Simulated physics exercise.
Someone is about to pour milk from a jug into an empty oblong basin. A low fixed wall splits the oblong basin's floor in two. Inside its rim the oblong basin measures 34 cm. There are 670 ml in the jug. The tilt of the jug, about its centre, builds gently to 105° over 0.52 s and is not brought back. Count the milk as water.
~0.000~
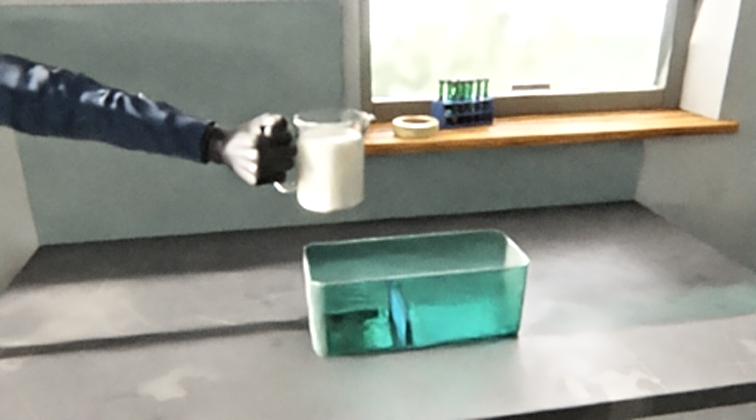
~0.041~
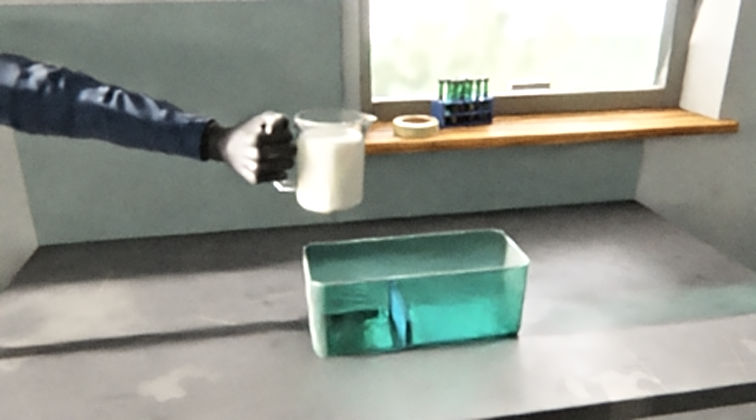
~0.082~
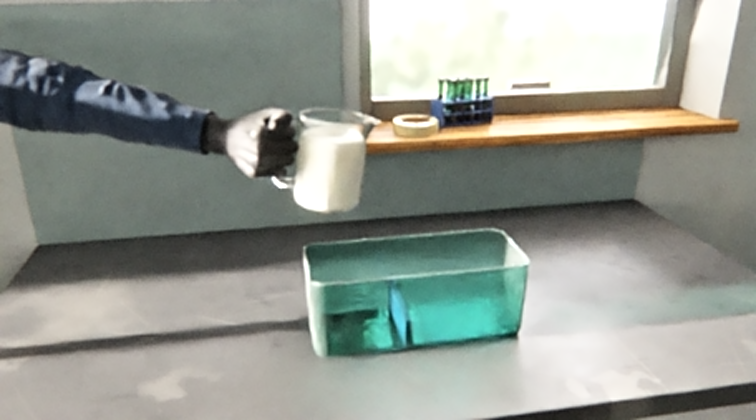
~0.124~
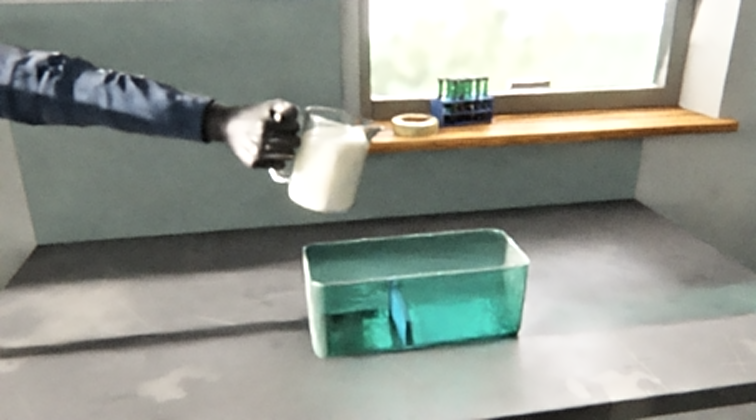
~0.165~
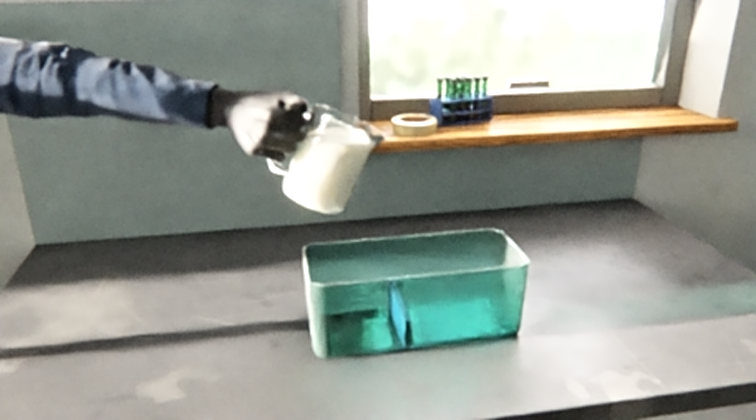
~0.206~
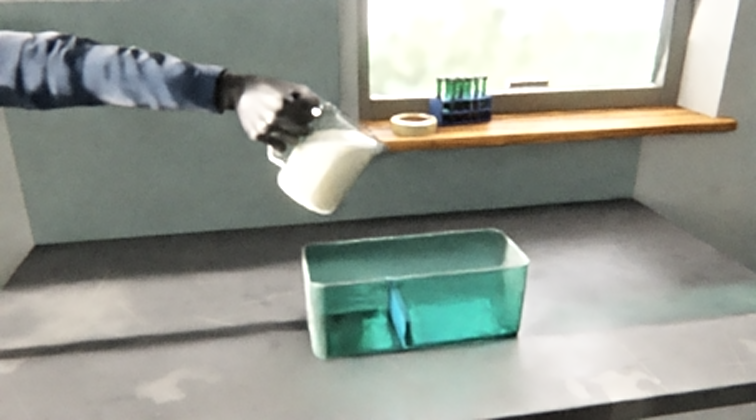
A gloved hand holding a glass jug of milk above an oblong green-tinted basin, gradually tilting the jug to the right.
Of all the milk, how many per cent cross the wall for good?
About 93 per cent.
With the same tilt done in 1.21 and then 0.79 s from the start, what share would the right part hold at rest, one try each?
In turn about 95 and 95 per cent.
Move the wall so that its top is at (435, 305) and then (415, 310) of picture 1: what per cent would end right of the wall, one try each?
In turn about 25 and 75 per cent.
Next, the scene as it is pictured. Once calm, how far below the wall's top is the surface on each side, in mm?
Left about 46 mm, right about 22 mm.
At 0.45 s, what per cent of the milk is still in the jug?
About 62 per cent.
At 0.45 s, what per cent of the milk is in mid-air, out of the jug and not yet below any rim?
About 30 per cent.
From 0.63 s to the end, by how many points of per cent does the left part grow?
Some 4 per cent.
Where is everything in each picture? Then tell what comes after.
Tilt 0°; pouring edge (375, 116); surface from (297, 136) to (361, 132); the oblong basin's rim runs from (307, 265) to (514, 247); the wall's top is at (399, 300), in the first picture.
Tilt 2°; pouring edge (376, 117); surface from (298, 135) to (362, 133), in the second picture.
Tilt 6°; pouring edge (379, 121); surface from (300, 134) to (364, 133), in the third picture.
Tilt 14°; pouring edge (384, 128); surface from (301, 135) to (367, 135), in the fourth picture.
Tilt 24°; pouring edge (388, 137); surface from (299, 148) to (372, 136), in the fifth picture.
Tilt 36°; pouring edge (390, 149); surface from (293, 154) to (379, 141), in the sixth picture.
After 0.45 s the tilt is 100° and 62 per cent is still to pour, 0 is left of the wall and 9 right of it.
After 0.63 s the tilt is 105° and 20 per cent is still to pour, 1 is left of the wall and 57 right of it.
After 0.82 s the tilt is 105° and 5 per cent is still to pour, 3 is left of the wall and 84 right of it.
After 1.02 s the tilt is 105° and 1 per cent is still to pour, 4 is left of the wall and 93 right of it.
In the end 5 per cent lies left of the wall, 93 right of it and 2 outside.
